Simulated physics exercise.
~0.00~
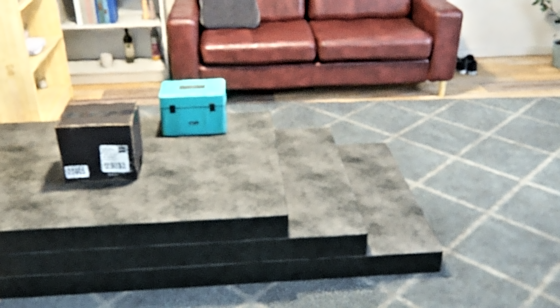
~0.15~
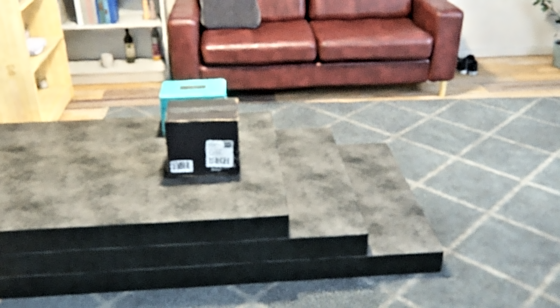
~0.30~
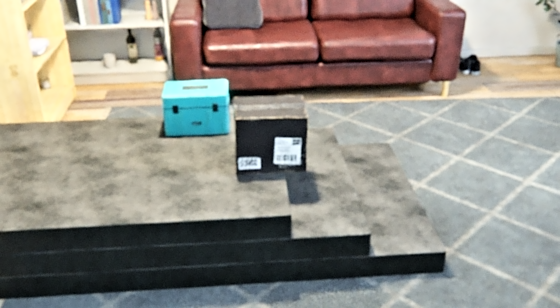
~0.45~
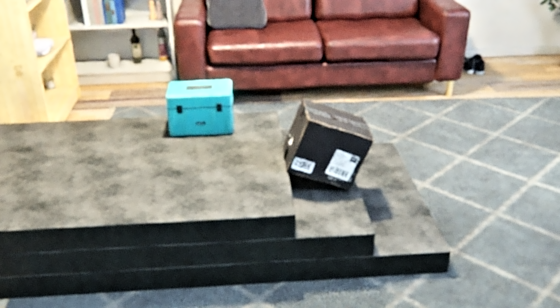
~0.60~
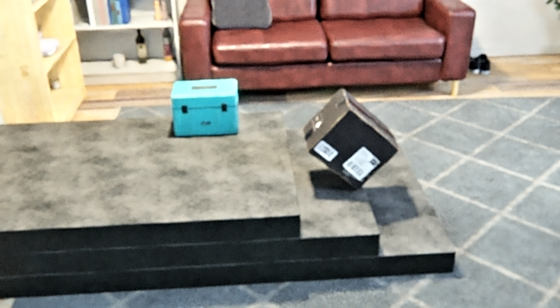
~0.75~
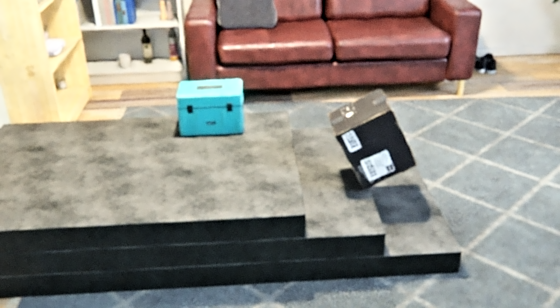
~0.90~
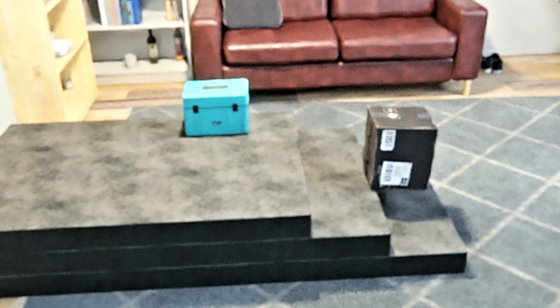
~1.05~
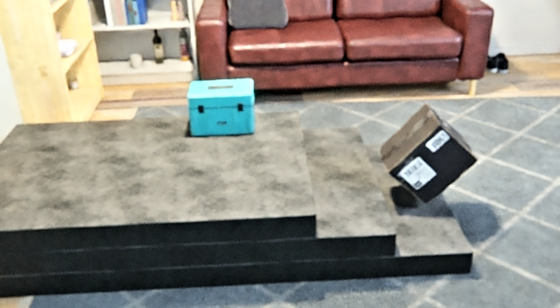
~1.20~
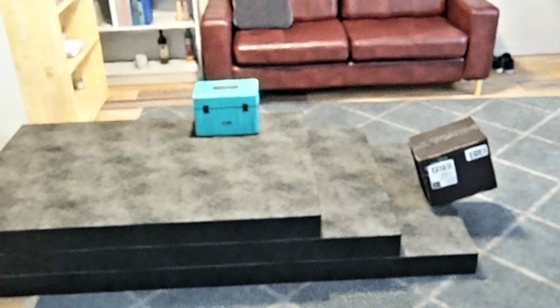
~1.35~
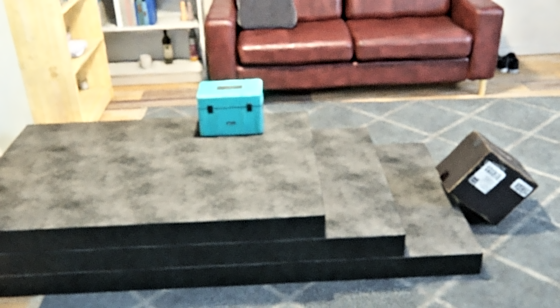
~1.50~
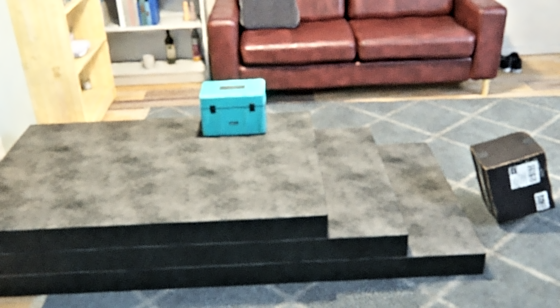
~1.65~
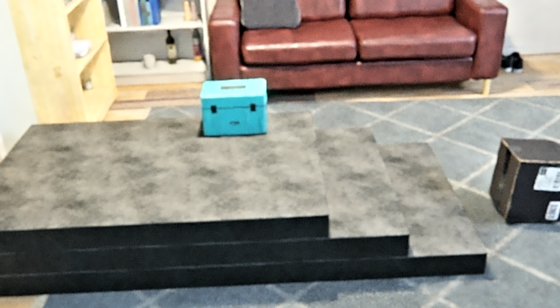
In a living room, a black box slides past a turquoise toolbox and tumbles down steps onto the floor.
